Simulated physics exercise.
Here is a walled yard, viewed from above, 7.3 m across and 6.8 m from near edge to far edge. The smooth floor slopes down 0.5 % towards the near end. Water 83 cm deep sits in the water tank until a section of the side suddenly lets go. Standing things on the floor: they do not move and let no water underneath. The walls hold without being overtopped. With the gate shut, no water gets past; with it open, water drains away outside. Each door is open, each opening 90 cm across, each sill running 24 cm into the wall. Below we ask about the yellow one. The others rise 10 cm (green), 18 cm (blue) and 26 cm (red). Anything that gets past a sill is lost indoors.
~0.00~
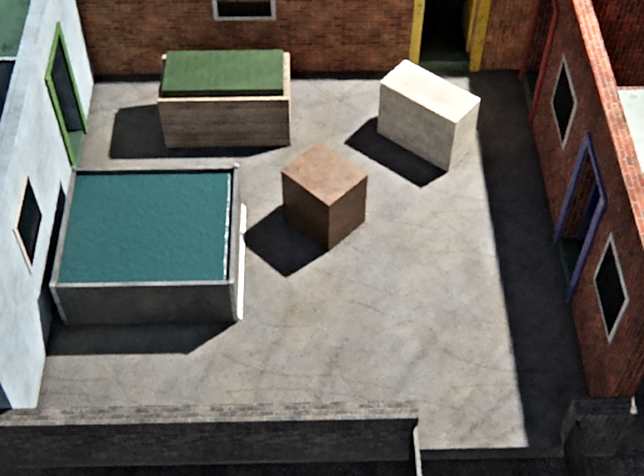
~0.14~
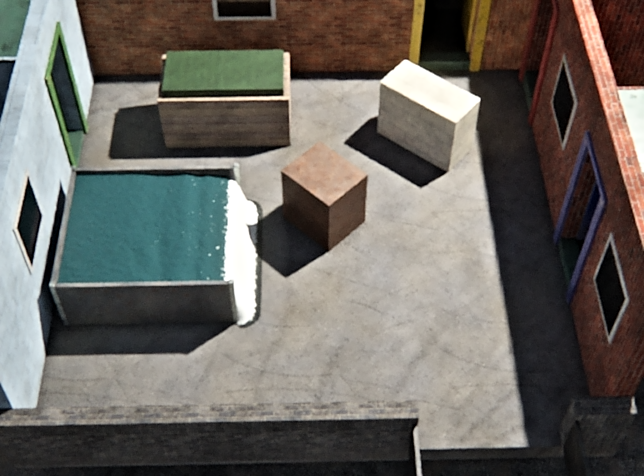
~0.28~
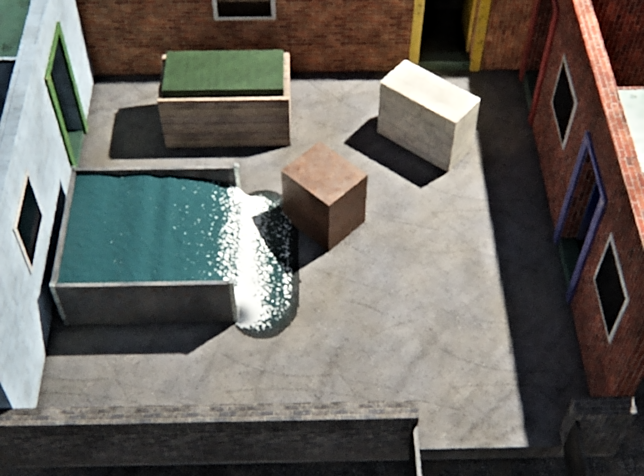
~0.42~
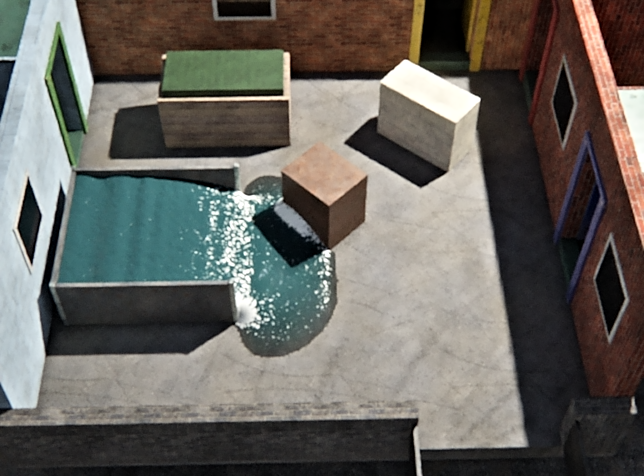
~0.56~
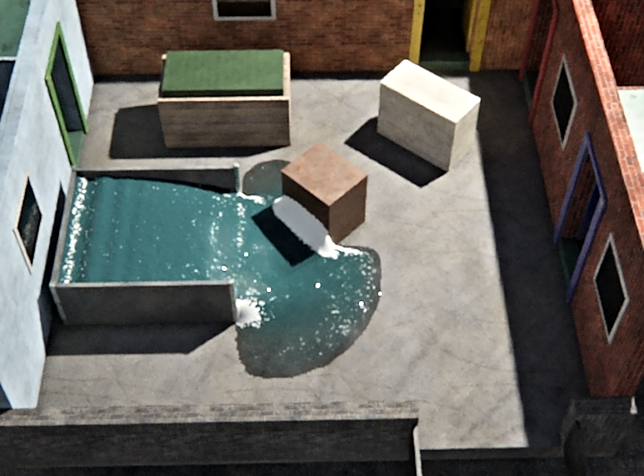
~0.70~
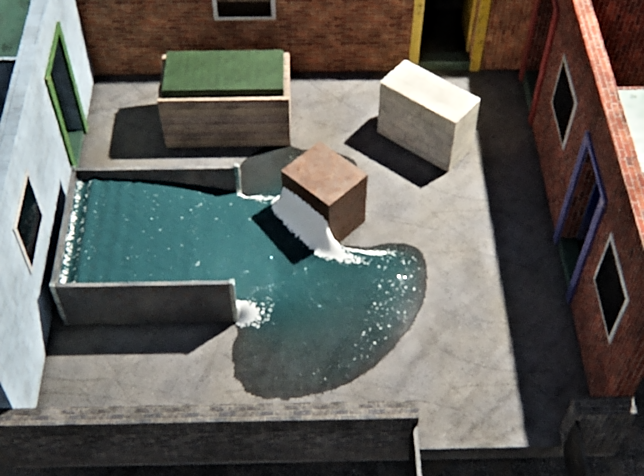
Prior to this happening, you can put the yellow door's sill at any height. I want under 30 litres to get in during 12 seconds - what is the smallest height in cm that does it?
You would need about 6.5 cm.
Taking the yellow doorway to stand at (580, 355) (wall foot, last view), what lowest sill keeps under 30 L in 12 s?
You'd want it roughly 26 cm high.
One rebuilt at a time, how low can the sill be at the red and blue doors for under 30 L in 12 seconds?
Roughly 10.5 cm at red and 21 cm at blue.
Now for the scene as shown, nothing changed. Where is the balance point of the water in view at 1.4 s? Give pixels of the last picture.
Approximately (240, 265).
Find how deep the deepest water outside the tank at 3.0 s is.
Up to some 34 cm.
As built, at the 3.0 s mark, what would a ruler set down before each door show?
Centimetres: Green = 0, blue = 22, yellow = 10, red = 5.
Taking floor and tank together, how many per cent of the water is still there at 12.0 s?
Something like 66 per cent of it remains.
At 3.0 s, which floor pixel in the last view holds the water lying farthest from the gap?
I'd put the front's tip around (516, 74).
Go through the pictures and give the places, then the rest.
The first frame shows the water tank at (150, 227) is whole and still, 83 cm deep; the yellow door at (449, 24) is dry.
In the second frame, the gap is at (235, 247), the front 0.3 m out at (255, 314); the back of the water tank holds 83 cm.
In the third frame, water pours out at (235, 250) and has run 0.8 m, to (293, 302); about 14 cm deep outside, 83 cm at the back.
In the fourth frame, the gap is at (235, 251), the front 1.4 m out at (331, 294); the back of the water tank holds 82 cm.
In the fifth frame, the front is at (375, 263), 2.0 m from the gap at (235, 252); 4.9 m2 of floor is wet, 76 cm left at the back.
In the sixth frame, water pours out at (235, 253) and has run 2.7 m, to (421, 269); about 8 cm deep outside, 70 cm at the back; the yellow door at (449, 24), 5.3 m from the gap, is still 2.7 m from the nearest water.
After 1.4 s water covers 45 % of the floor, deepest (55 cm) near (285, 226); it has not reached the yellow door.
After 3.0 s water covers 65 % of the floor, deepest (34 cm) near (588, 415); 10 cm at the yellow door, 0 litres in over its 19 cm sill.
After 12.0 s water covers 100 % of the floor, deepest (13 cm) near (81, 158); 5 cm at the yellow door, 0 litres in over its 19 cm sill.
At the yellow door as built, the water arrived by 1.9 s and peaked near 12 cm at 6.0 s.
With a sill of 6 cm, 40 litres would have come in within the 12 s; with 8 cm, 14 litres. So under 30 litres takes about 6.5 cm.
